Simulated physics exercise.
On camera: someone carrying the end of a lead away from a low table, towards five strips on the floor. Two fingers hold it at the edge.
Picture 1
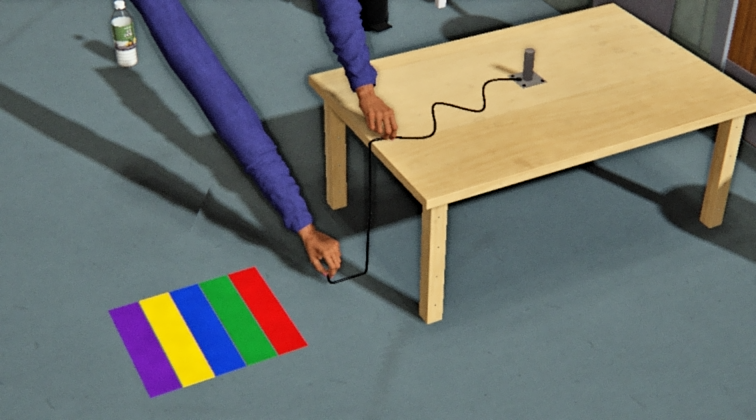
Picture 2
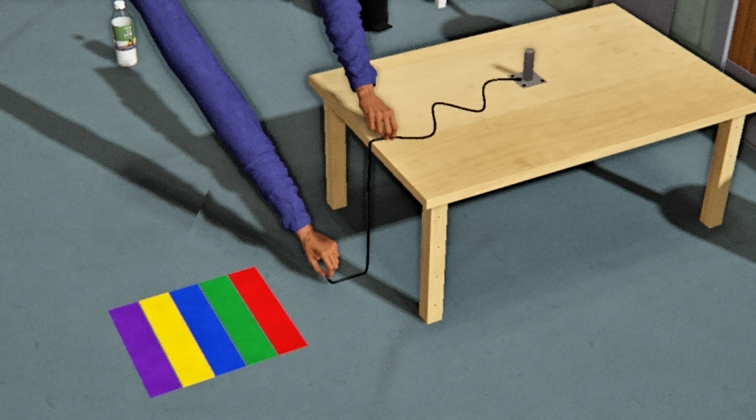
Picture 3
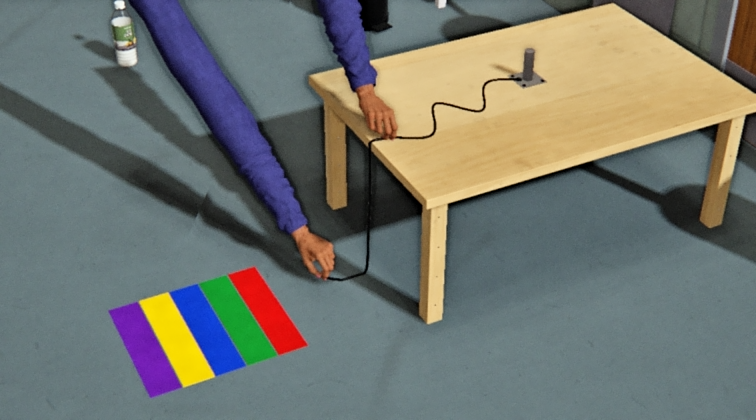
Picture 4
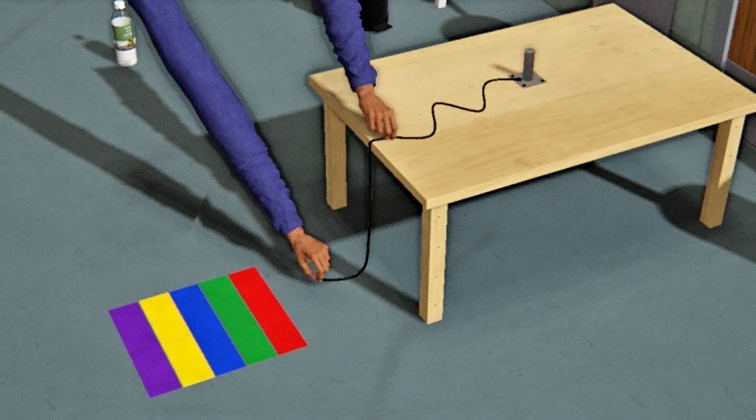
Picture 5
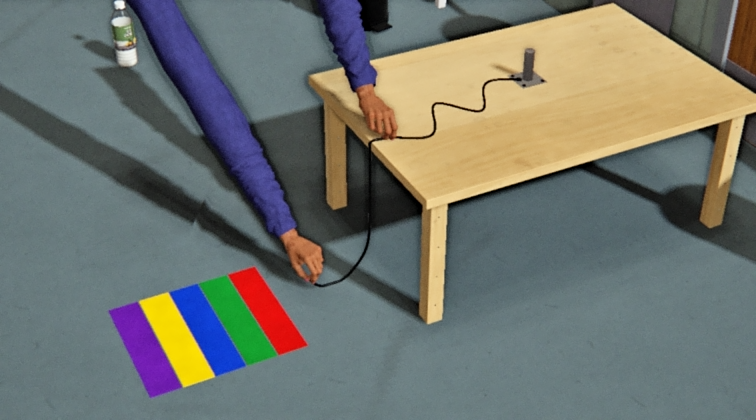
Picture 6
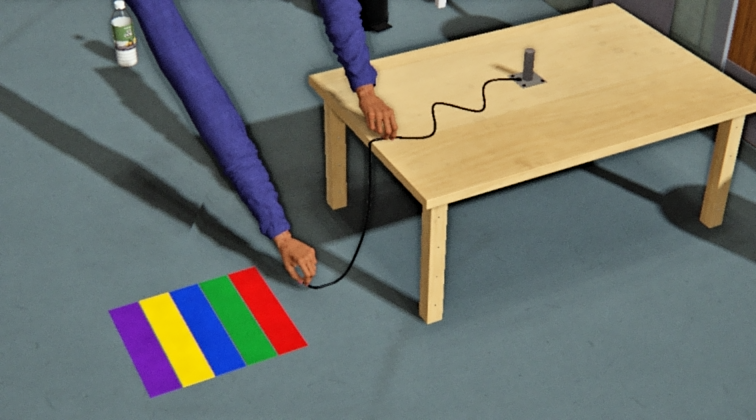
The clip opens on a hand near the floor gripping the end of a black lead that hangs from a low wooden table, while another hand rests at the table's edge. The lower hand moves slightly left, toward five coloured strips, and the hanging lead shifts into a smoother, slanting curve.
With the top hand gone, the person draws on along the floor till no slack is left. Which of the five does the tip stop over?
It gets as far as the purple strip.
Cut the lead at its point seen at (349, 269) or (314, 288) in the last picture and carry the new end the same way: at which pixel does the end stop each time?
Near (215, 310) and (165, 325).
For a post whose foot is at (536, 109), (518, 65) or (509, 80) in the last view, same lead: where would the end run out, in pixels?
Try by try, around (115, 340), (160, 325) and (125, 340).
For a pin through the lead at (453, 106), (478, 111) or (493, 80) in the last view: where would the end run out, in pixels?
Near (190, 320), (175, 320) and (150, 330).
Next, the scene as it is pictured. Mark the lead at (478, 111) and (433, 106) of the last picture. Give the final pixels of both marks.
At (446, 109), then (406, 125).
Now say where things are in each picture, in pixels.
The first frame shows end (328, 274); red (283, 335); green (253, 345); blue (222, 355); yellow (191, 365); purple (158, 376).
The second frame shows end (326, 275); lead through (487, 82) (470, 110) (435, 124) (383, 139) (369, 199) (368, 257).
The third frame shows end (322, 277).
The fourth frame shows end (317, 278); lead through (487, 82) (470, 110) (435, 124) (383, 139) (370, 198) (367, 257).
The fifth frame shows end (310, 280).
The sixth frame shows end (304, 282); lead through (487, 82) (470, 110) (435, 124) (383, 139) (369, 199) (354, 259).
Early on, end near (195, 316); over blue.
Midway, end near (162, 326); over yellow.
At the end of the slack, end near (143, 332); over purple. The purple one.
